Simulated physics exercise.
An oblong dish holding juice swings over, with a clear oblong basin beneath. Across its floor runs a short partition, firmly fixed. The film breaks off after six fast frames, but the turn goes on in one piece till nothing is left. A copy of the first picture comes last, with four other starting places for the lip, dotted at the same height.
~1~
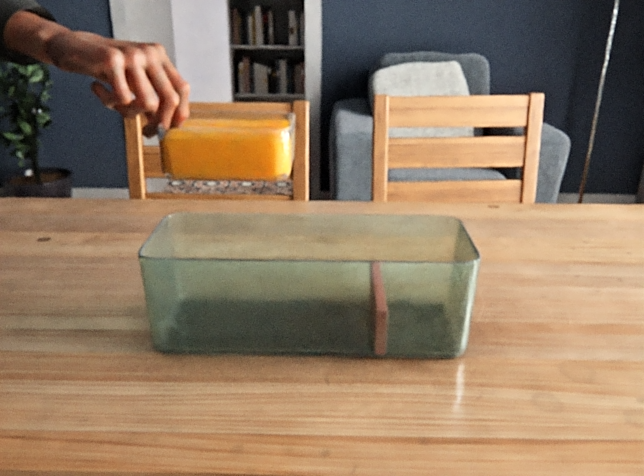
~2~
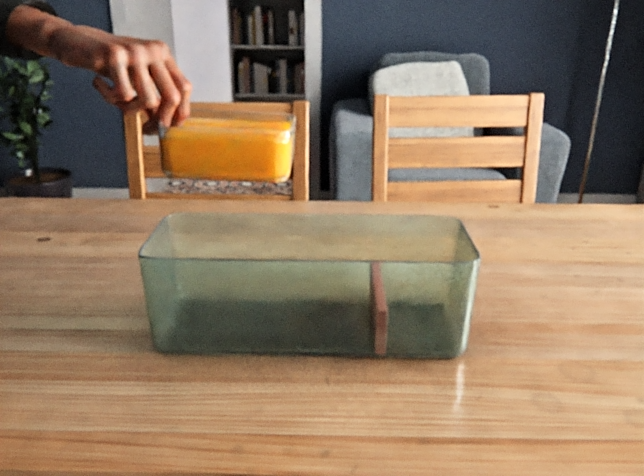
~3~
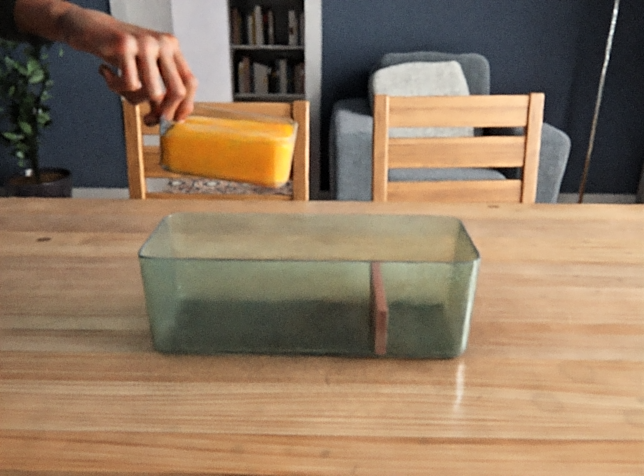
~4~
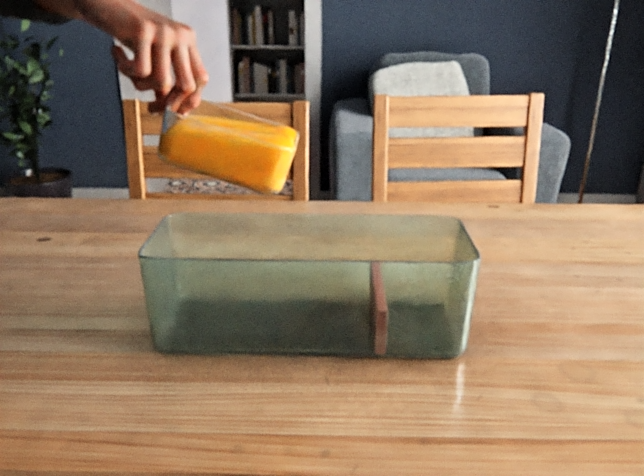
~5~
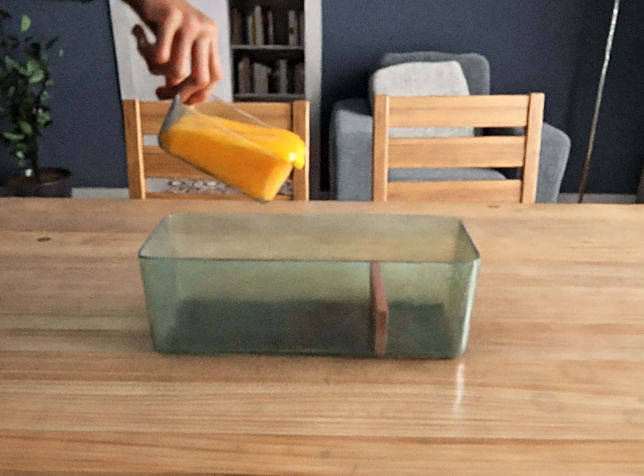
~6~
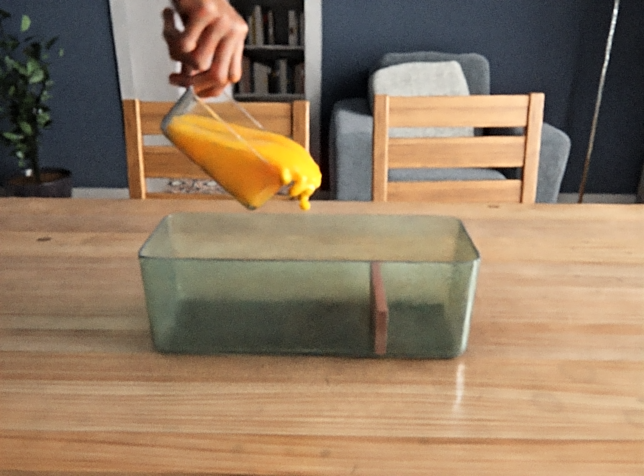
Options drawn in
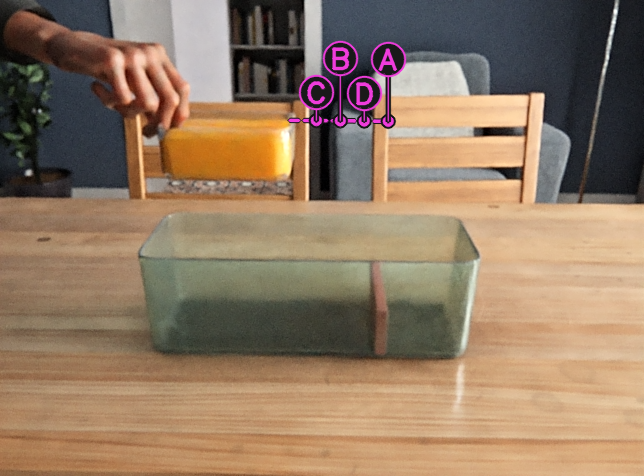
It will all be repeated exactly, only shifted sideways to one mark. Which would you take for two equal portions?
Take B.
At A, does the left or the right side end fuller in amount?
The right one.
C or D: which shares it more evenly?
It is D.
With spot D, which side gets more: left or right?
More ends on the right.
In magenta, A at (388, 121); B at (340, 120); C at (316, 120); D at (364, 121).
Choosing A, about 16 % ends left of the wall and 82 % right of it.
Choosing B, about 51 % ends left of the wall and 47 % right of it.
Choosing C, about 83 % ends left of the wall and 10 % right of it; 7 % is lost outside.
Choosing D, about 27 % ends left of the wall and 70 % right of it; 3 % is lost outside.
